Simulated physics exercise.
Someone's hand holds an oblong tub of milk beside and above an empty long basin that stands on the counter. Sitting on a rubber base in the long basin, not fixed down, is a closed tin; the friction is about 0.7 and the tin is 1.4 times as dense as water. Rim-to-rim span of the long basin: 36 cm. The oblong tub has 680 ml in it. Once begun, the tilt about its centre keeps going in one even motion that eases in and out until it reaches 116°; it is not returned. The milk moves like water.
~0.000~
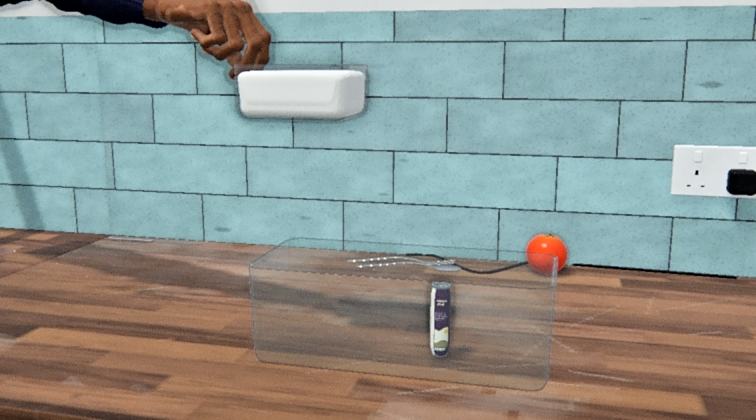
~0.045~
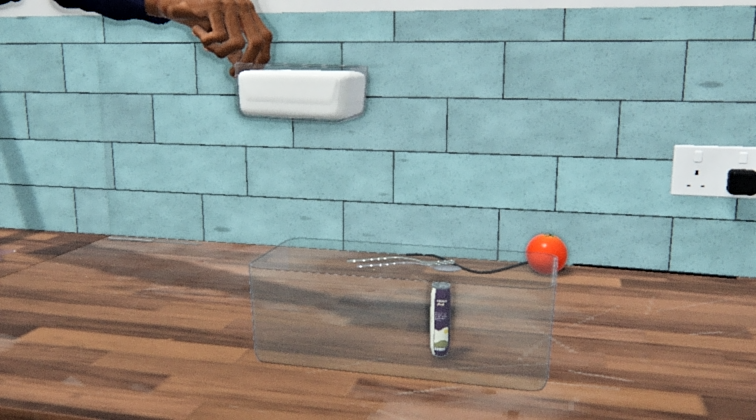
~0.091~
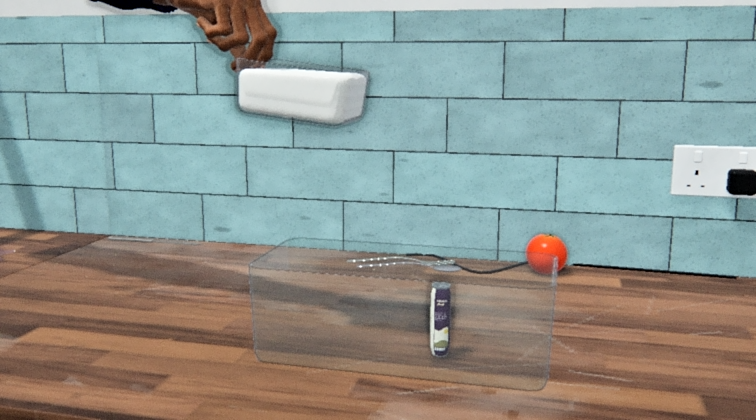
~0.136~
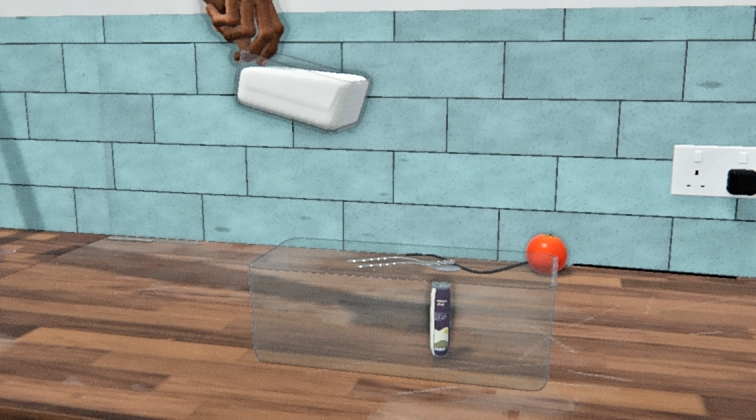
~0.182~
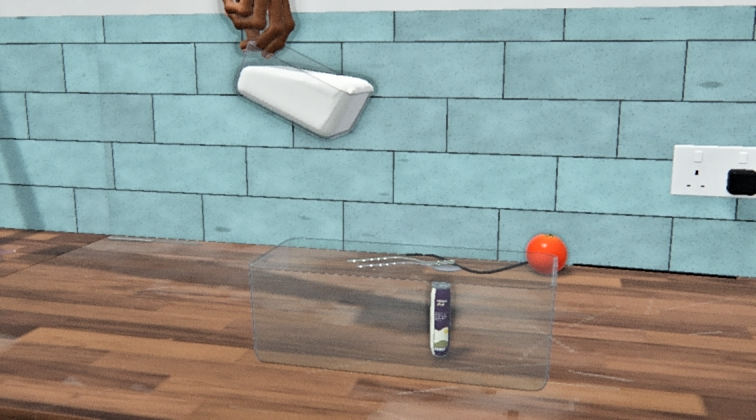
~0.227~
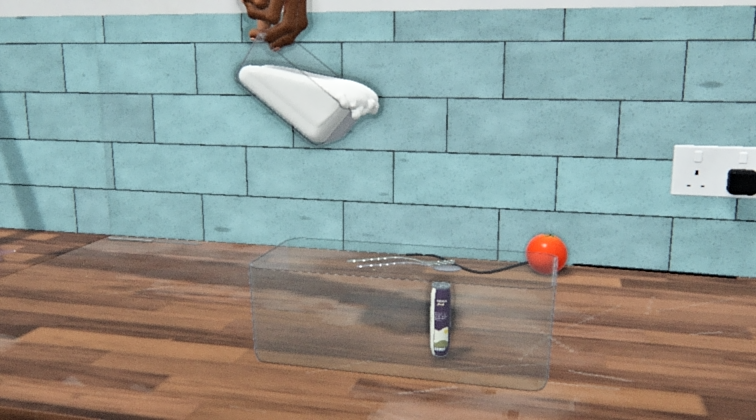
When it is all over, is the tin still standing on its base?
Watch, it's going to go down.
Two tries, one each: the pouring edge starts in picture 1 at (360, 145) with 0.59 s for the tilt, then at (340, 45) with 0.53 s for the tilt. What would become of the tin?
In the first try it remains standing; in the second it comes down.
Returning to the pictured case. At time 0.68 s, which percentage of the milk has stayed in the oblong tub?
I'd estimate some 0 per cent.
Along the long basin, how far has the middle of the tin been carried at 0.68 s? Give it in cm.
Some 3 cm.
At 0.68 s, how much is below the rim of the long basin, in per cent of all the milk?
That comes to about 92 percent.
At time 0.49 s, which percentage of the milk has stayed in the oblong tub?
Fraction remaining: Approx. 7 per cent.
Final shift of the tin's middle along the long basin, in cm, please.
The tin's middle ends up about 7.5 cm along the basin.
Then, 0.49 s in, the tilt is 107° and 7 per cent is still to pour; the tin stands where it began.
Then, 0.68 s in, the tilt is 116° and 0 per cent is still to pour; the tin leans 11°.
Then, 0.87 s in, the tilt is 116° and 0 per cent is still to pour; the tin leans 32°.
Then, 1.09 s in, the tilt is 116° and 0 per cent is still to pour; the tin lies on its side.
Finally, the tin lies on its side.
